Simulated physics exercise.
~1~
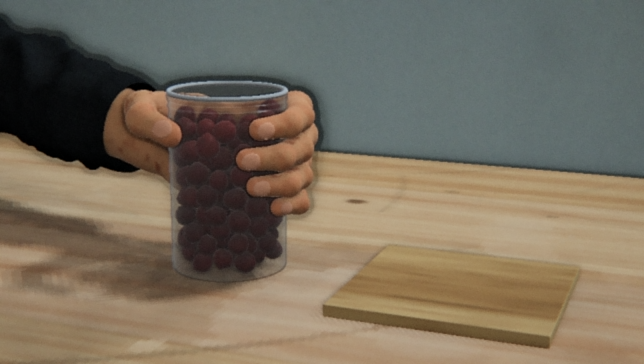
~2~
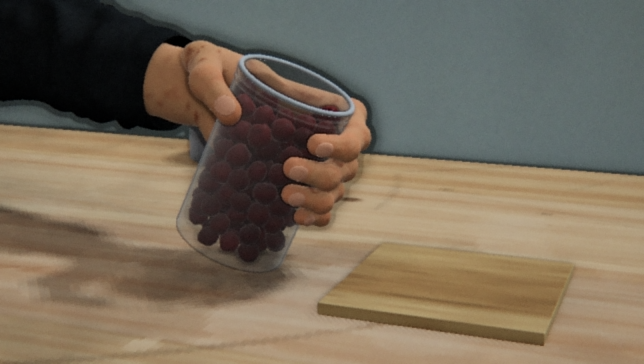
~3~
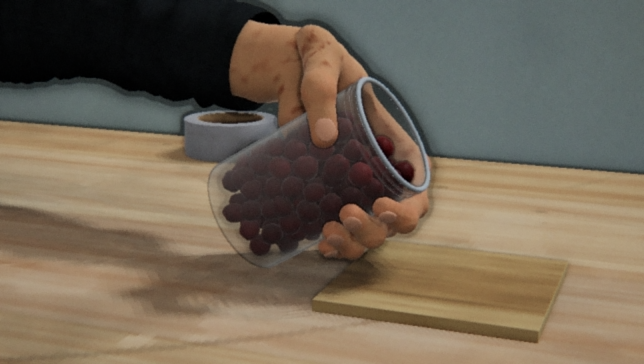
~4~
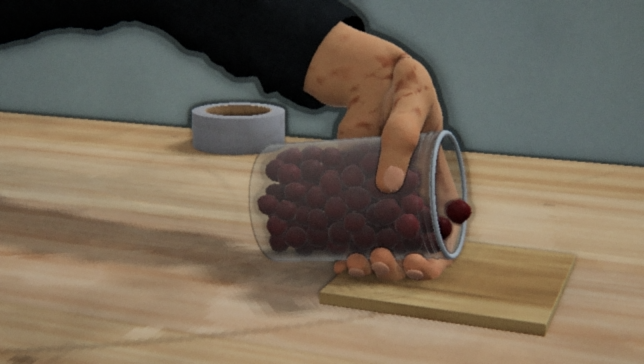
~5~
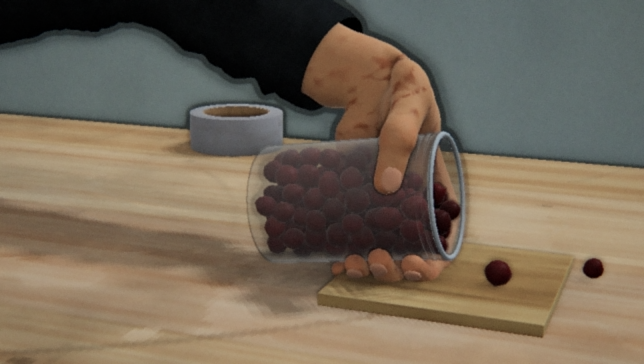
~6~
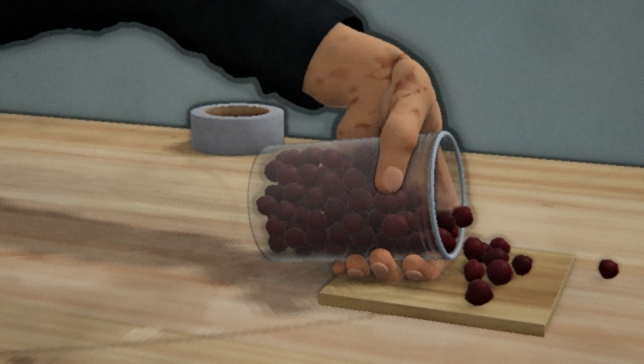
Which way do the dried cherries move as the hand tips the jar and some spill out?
They move to the right, carried along in the jar as it tips, and a few then spill out over the rim on that side.
